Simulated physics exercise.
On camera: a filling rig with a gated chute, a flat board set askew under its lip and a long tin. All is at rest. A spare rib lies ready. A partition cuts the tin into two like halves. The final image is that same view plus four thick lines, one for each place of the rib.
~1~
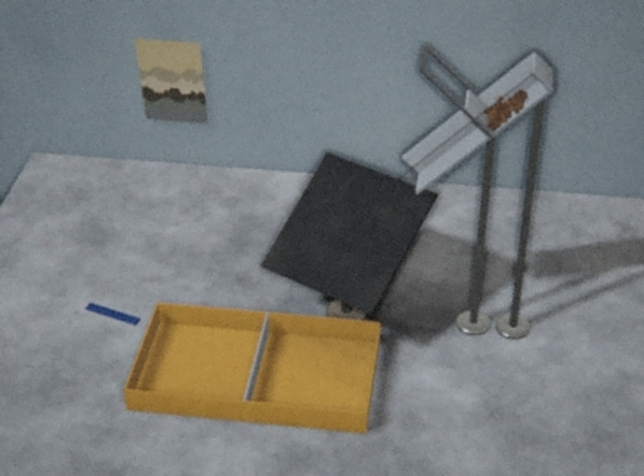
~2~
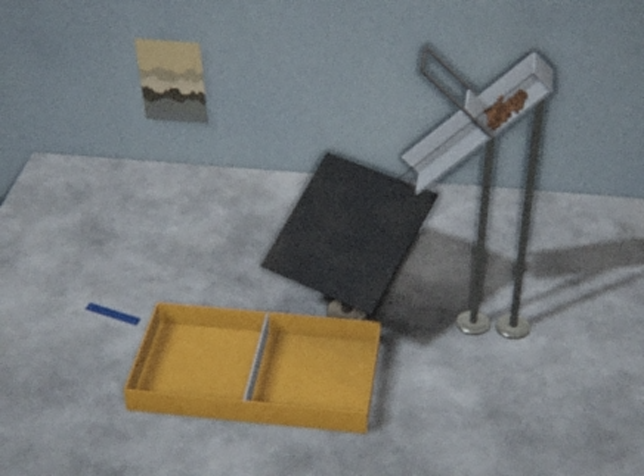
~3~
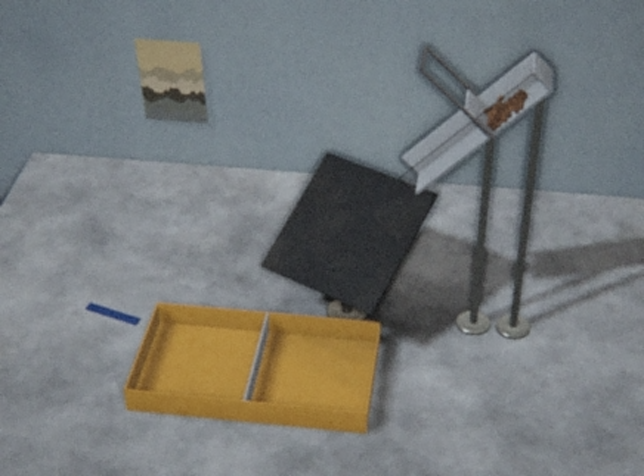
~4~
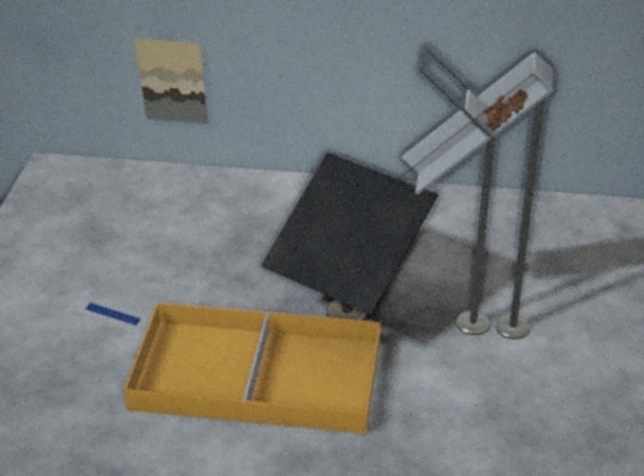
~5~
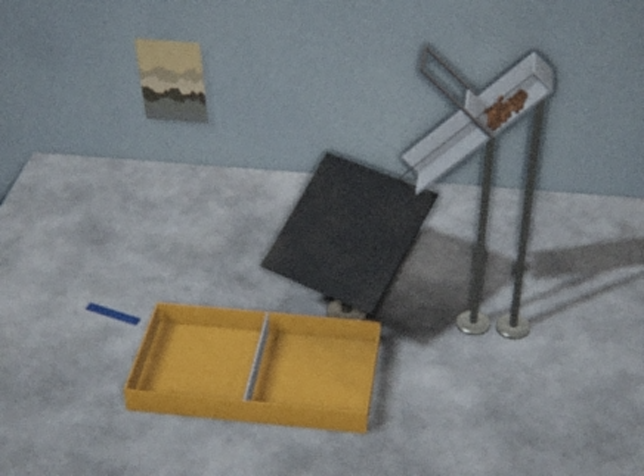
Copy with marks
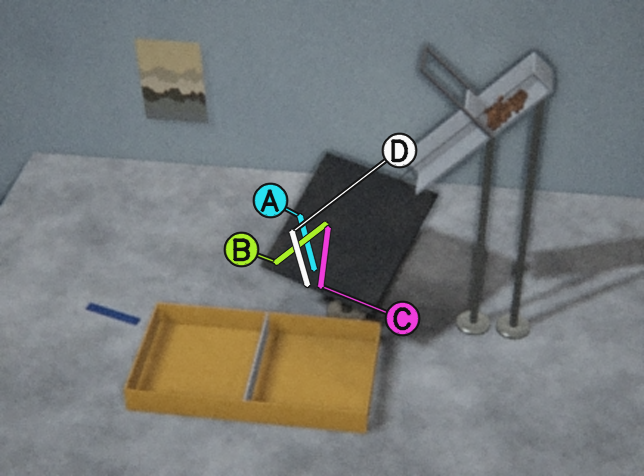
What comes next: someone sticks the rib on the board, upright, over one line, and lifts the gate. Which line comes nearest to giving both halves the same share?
Take B.
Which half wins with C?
Right.
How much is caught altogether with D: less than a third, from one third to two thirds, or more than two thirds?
Line D gives more than two thirds.
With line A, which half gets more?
More lands on the right.
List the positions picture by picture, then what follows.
The first picture shows load behind the gate near (504, 113), cereal balls; lip of the chute near (418, 184), sloping fairly steeply.
The second picture shows middle of the board near (348, 230), tilted fairly steeply; middle of its low edge near (314, 289); of its high edge near (381, 172).
The third picture shows front corners of the tin near (125, 390) and (366, 413); front end of its middle wall near (244, 401); gate still shut near (471, 103).
The fourth picture shows middle of the load near (504, 113); lip near (418, 184).
The fifth picture shows middle of the load near (504, 113); lip near (418, 184).
On the marked copy, line A from (300, 216) to (314, 268); line B from (325, 224) to (276, 262); line C from (328, 228) to (320, 286); line D from (292, 232) to (307, 284).
Choosing A, of what is caught, a small share in the left half, all but a few in the right.
Choosing B, of what is caught, close to half in the left half, close to half in the right.
Choosing C, of what is caught, a small share in the left half, the bulk in the right.
Choosing D, of what is caught, only a few in the left half, all but a few in the right.
